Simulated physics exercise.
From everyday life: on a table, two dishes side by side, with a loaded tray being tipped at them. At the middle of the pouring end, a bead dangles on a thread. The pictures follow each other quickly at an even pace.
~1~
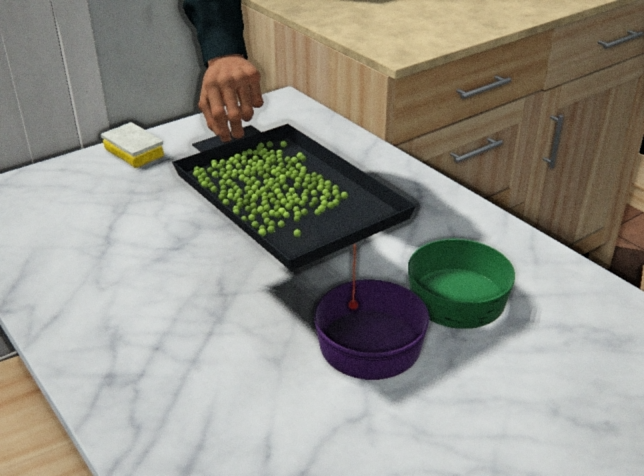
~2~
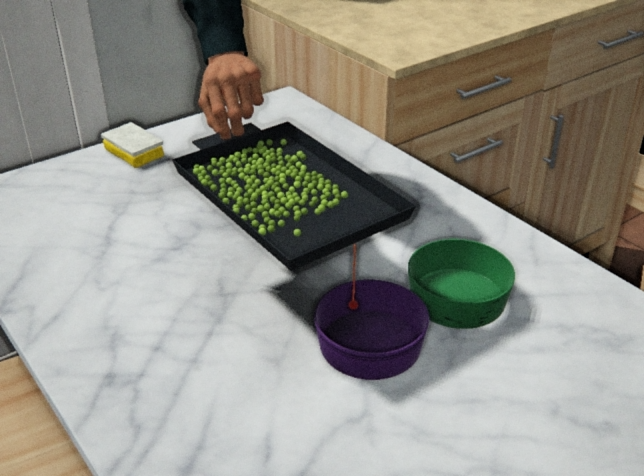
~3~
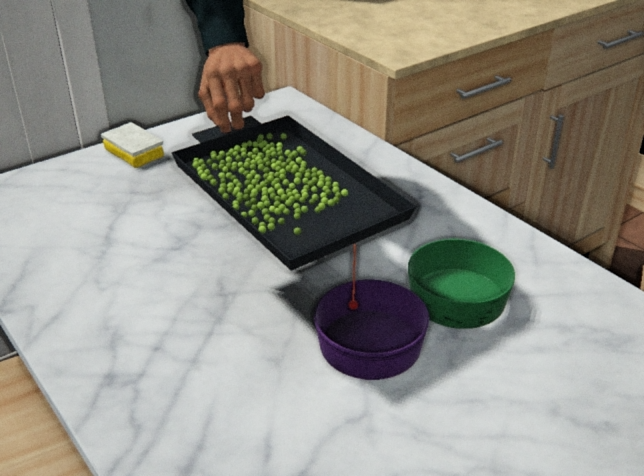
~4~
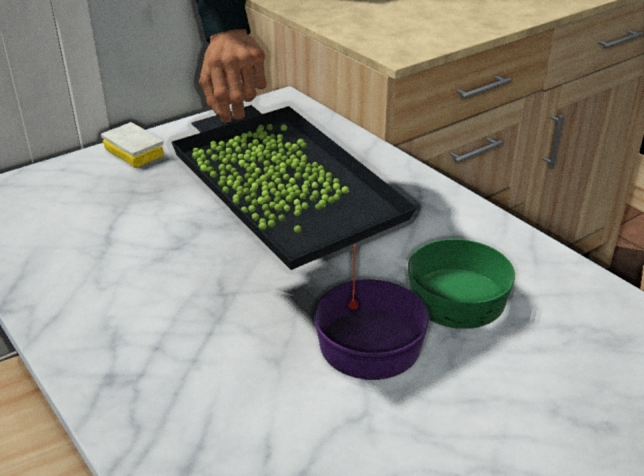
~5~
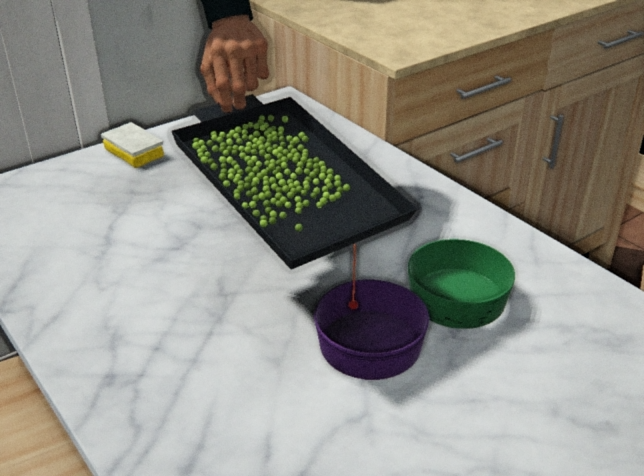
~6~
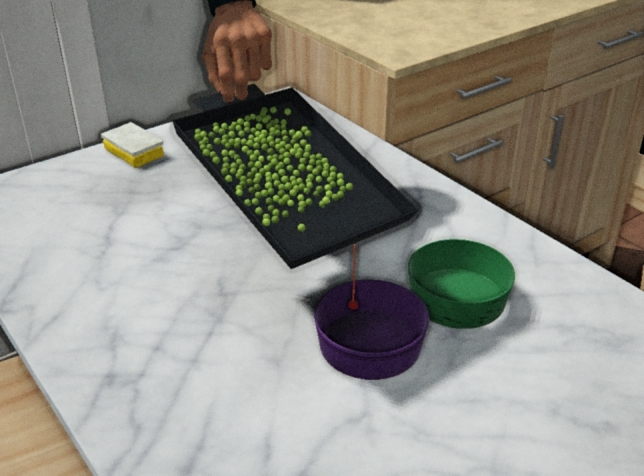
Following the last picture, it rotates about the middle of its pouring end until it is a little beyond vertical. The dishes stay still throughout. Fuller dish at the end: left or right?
Left.
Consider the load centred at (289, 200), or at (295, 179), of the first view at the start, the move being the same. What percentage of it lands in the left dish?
The first start yields 80 per cent, the second 80 per cent.
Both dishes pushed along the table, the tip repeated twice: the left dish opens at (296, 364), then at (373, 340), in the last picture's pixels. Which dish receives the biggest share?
Try 1 - the dish at right; try 2 - the dish at left.
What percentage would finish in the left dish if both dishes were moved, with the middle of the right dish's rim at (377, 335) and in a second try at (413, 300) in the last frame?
0 %, 20 %.
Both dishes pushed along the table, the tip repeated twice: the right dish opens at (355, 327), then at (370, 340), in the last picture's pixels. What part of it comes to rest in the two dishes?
60 per cent, then 70 per cent.
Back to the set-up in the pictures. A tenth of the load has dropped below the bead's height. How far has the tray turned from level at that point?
Somewhere near 90 degrees, I'd say.
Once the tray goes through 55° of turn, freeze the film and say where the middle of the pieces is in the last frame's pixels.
Near the pixel (362, 226).
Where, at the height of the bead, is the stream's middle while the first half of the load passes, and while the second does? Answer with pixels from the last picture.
Roughly (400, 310) first, then roughly (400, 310).
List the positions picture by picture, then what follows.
Corners of the pouring end at (291, 256) and (410, 205), level; middle of the load at (271, 184), dried peas; left dish at (408, 358); right dish at (498, 308); bead on its thread at (353, 305), in the first frame.
Corners of the pouring end at (291, 256) and (410, 205), level; middle of the load at (271, 183), in the second frame.
Corners of the pouring end at (291, 256) and (411, 206), tipped barely, lowest at the right corner; middle of the load at (271, 179), in the third frame.
Corners of the pouring end at (292, 256) and (411, 206), tipped a little, lowest at the right corner; middle of the load at (271, 173), in the fourth frame.
Corners of the pouring end at (293, 256) and (412, 207), tipped a little, lowest at the right corner; middle of the load at (272, 167), in the fifth frame.
Corners of the pouring end at (294, 257) and (413, 208), tipped a little, lowest at the right corner; middle of the load at (275, 162); left dish at (408, 358); right dish at (498, 308), in the sixth frame.
Soon after the last picture, tray tipped steeply; nearly all on the tray; a stray few in the left dish; a stray few outside both; a stray few in the air.
A little later, tray tipped right over; most on the tray; a small part in the left dish; a stray few in the right dish; a stray few outside both; a small part in the air.
Later still, tray tipped past a quarter turn; most in the left dish; a stray few in the right dish; about a quarter outside both.
By the end, tray tipped past a quarter turn; most in the left dish; a stray few in the right dish; about a quarter outside both.
